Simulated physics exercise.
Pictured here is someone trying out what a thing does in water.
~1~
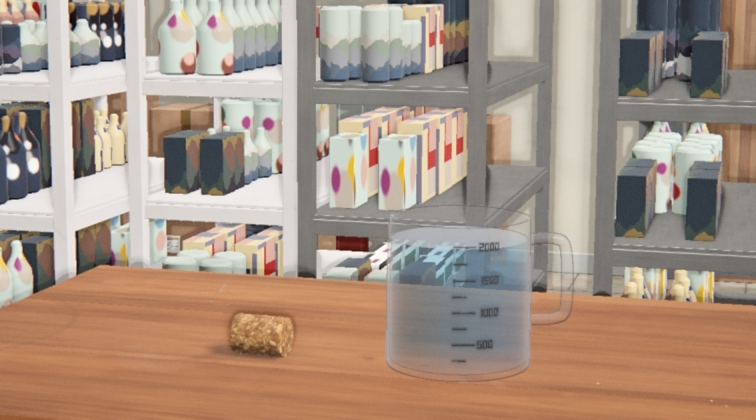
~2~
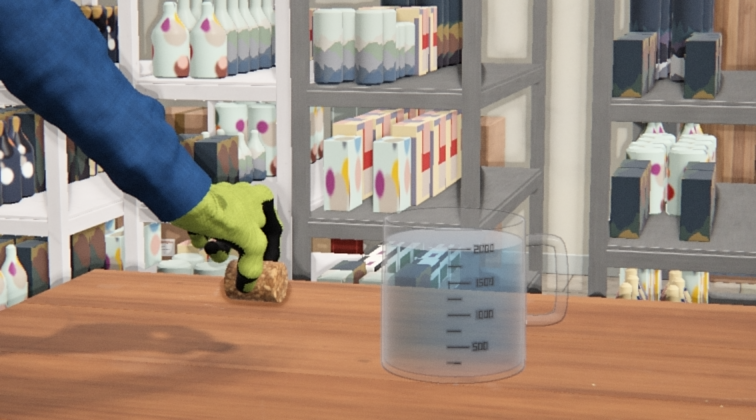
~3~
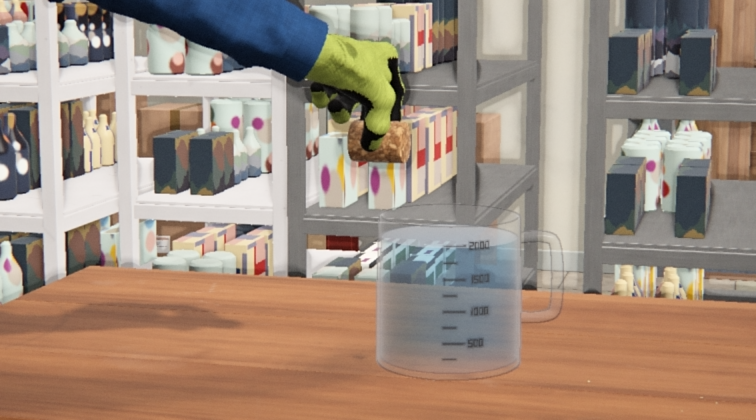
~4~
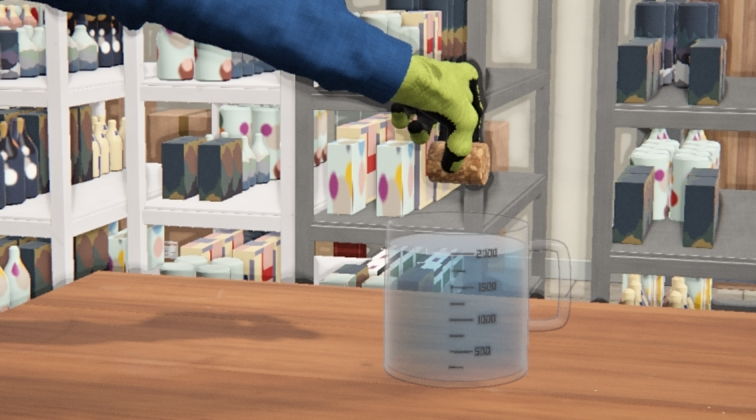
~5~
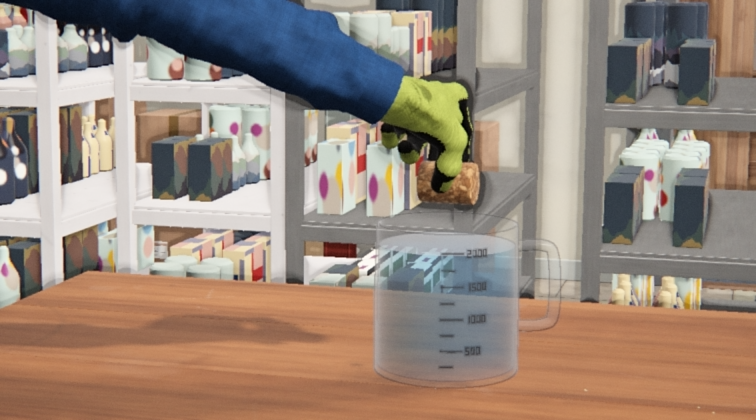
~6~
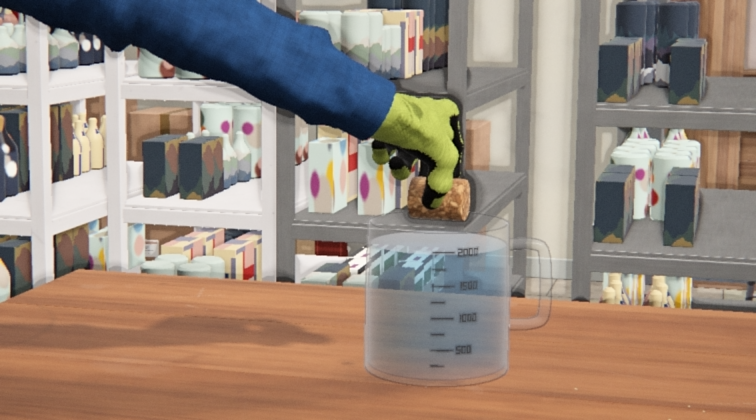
A green-gloved hand picks up a cork and lowers it above a jug of water.
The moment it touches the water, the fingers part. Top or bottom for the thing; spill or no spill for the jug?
Water - it stays up. Jug - nothing spills.
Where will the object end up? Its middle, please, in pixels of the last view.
It winds up with its middle close to pixel (439, 233).
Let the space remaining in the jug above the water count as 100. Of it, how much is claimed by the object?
My estimate is 10 %.
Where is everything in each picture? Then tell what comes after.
The cork lies on the top at (262, 335); jug (459, 287) nearly full, in the first picture.
A hand picks up the cork at (257, 280); jug nearly full, surface at (454, 239), in the second picture.
The cork is carried over at (380, 142); jug (449, 285) nearly full, in the third picture.
The cork is above the jug at (459, 163); jug nearly full, surface at (457, 244), in the fourth picture.
The cork comes down at (448, 182); jug (446, 293) nearly full, in the fifth picture.
The cork is just over the surface at (439, 199); jug nearly full, surface at (438, 243), in the sixth picture.
A moment on, the cork enters the water; the jug is nearly full.
Further on, the cork comes up again; the jug is nearly full.
When it is over, the cork is afloat; the jug is nearly full; none went over.
